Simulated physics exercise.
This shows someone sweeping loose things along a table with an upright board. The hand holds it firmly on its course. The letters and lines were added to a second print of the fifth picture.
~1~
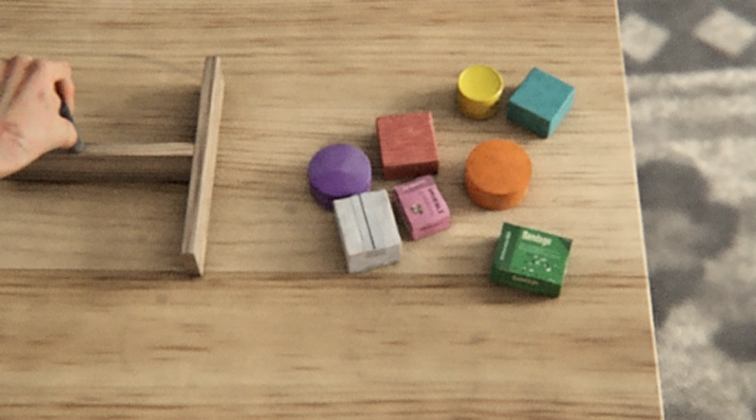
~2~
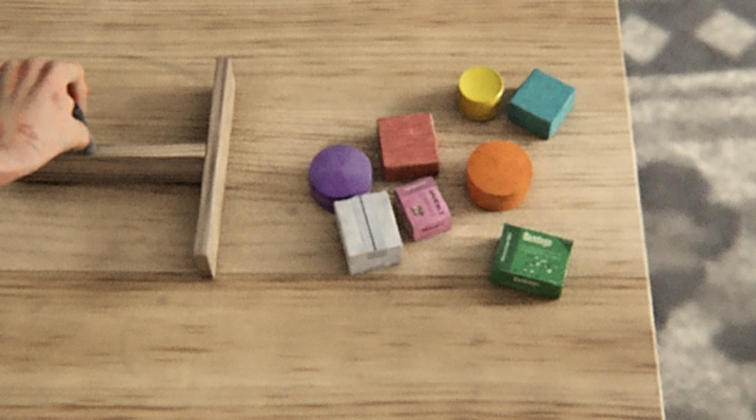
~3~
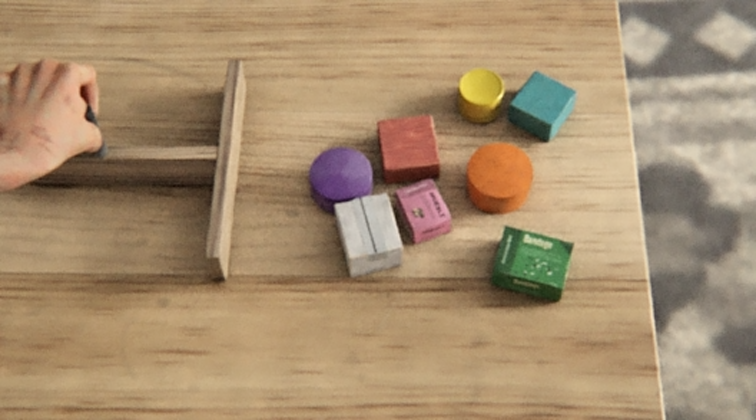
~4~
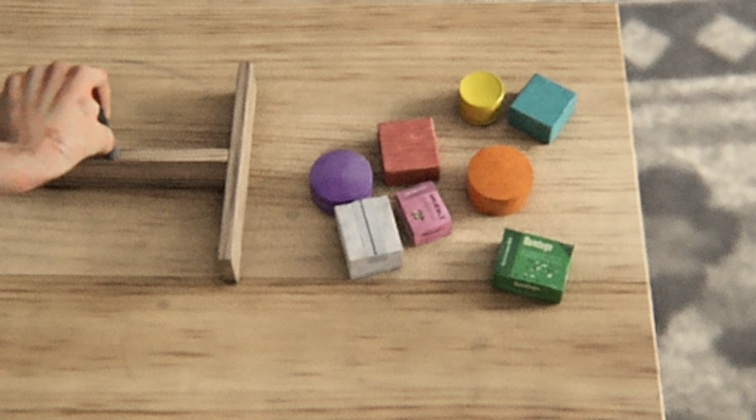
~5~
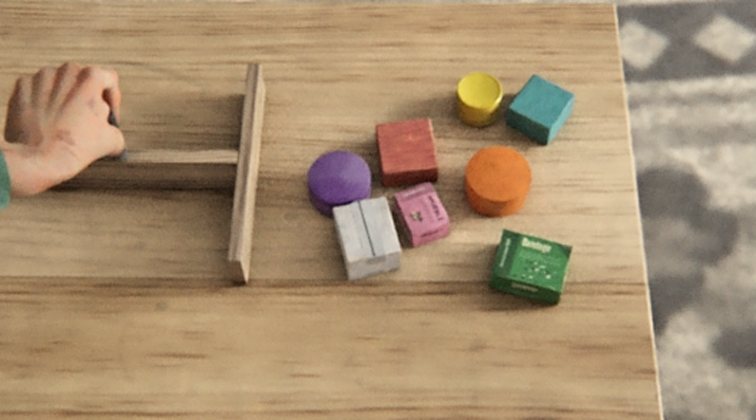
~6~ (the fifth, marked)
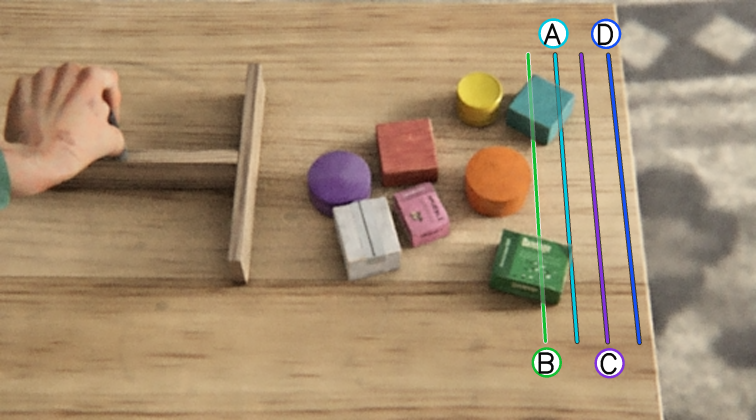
At the start, a hand at the left grips an upright wooden board on a tabletop, with a loose cluster of colourful blocks, round pieces and small boxes to its right. The hand then pushes the board a short way rightward, narrowing the gap, while the cluster stays in place, untouched.
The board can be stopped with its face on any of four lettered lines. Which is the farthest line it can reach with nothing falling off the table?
Stop at B.
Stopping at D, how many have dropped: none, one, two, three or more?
Three or more.
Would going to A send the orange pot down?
Yes.
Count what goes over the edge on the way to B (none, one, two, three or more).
The count is none.
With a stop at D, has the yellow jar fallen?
By then, yes.
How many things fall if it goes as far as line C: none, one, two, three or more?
In all, three or more.
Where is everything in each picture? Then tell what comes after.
Purple tin (339, 177); orange pot (498, 176); red block (407, 146), in the first frame.
Board (212, 150); green box (532, 261), in the second frame.
Board (224, 153); white box (369, 234), in the third frame.
Board (236, 155); pink packet (424, 213), in the fourth frame.
Board (245, 157); orange pot (498, 183); red block (407, 153); green box (531, 267), in the fifth frame.
On the copy, A at (565, 187); B at (536, 187); C at (593, 187); D at (623, 188).
On B. First, board (350, 157); pink packet (439, 223); white box (382, 242).
Then, board (455, 158); green box (582, 283); orange pot (553, 176).
Finally, board (534, 159); orange pot (629, 174); pink packet (617, 235); nothing has fallen.
By contrast, A drops the orange pot and pink packet; C drops the orange pot, turquoise block and pink packet; D drops the purple tin, orange pot, red block, yellow jar, white box, turquoise block and pink packet.
